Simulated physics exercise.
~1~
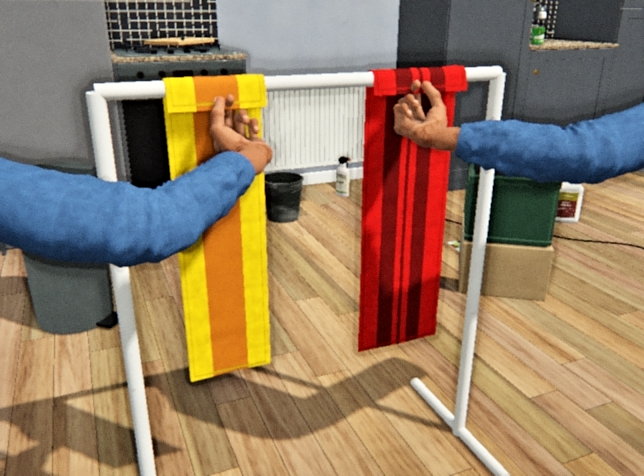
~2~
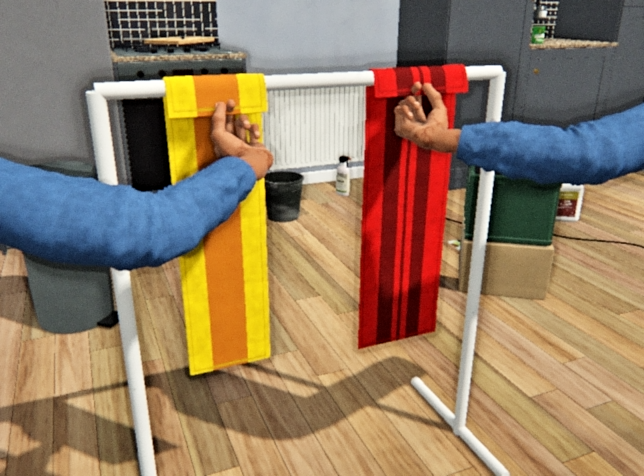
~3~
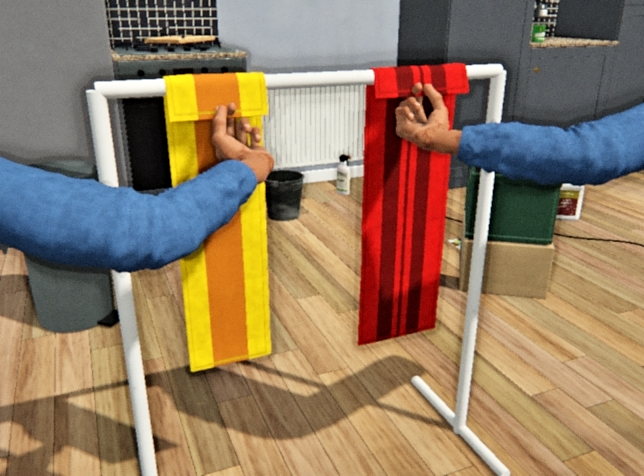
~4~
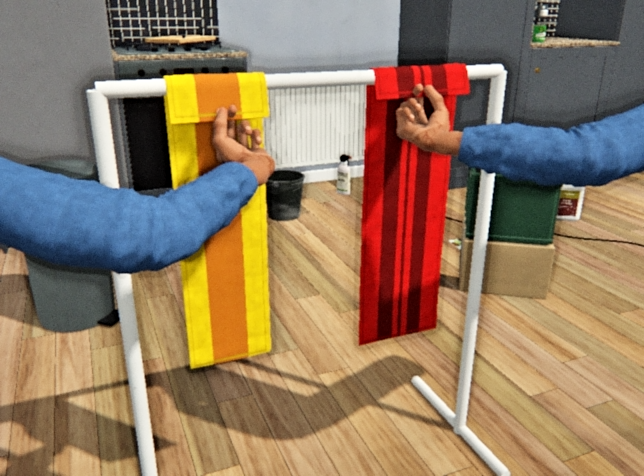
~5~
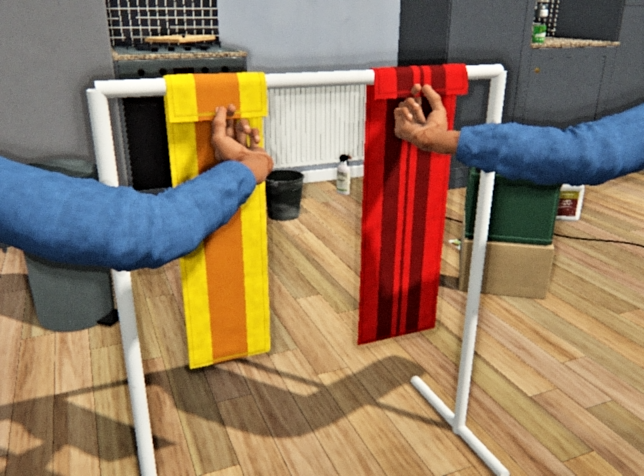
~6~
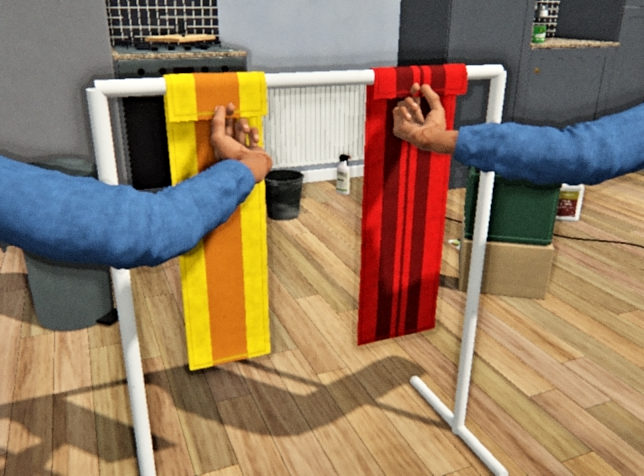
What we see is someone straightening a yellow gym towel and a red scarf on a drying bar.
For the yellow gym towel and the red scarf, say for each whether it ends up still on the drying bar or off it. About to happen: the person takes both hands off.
The yellow gym towel slips away; the red scarf slips away.
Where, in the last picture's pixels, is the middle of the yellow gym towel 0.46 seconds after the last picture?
It's somewhere around pixel (232, 403).
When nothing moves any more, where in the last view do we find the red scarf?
It finishes at around (390, 445) in the last view.
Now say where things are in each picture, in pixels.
The first picture shows gym towel front hem (242, 101), back hem (251, 363); scarf front hem (398, 87), back hem (379, 344).
The second picture shows gym towel front hem (243, 106); scarf front hem (399, 90).
The third picture shows gym towel front hem (244, 109); scarf front hem (399, 91).
The fourth picture shows gym towel front hem (245, 112); scarf front hem (400, 92).
The fifth picture shows gym towel front hem (244, 111); scarf front hem (399, 91).
The sixth picture shows gym towel front hem (243, 110), back hem (250, 352), front far shorter than the back; scarf front hem (398, 91), back hem (378, 337), front far shorter than the back.
Then, 0.26 s later than the last view, gym towel slipping towards its long side; scarf clear of the rail and dropping near (402, 256).
Then, 0.46 s later than the last view, gym towel clear of the rail and dropping near (232, 403); scarf clear of the rail and dropping near (392, 398).
Then, 0.66 s later than the last view, gym towel in a heap on the floor; scarf in a heap on the floor near (389, 443).
Finally, gym towel in a heap on the floor; scarf in a heap on the floor near (390, 445). The yellow gym towel slides off and the red scarf slips to the floor.
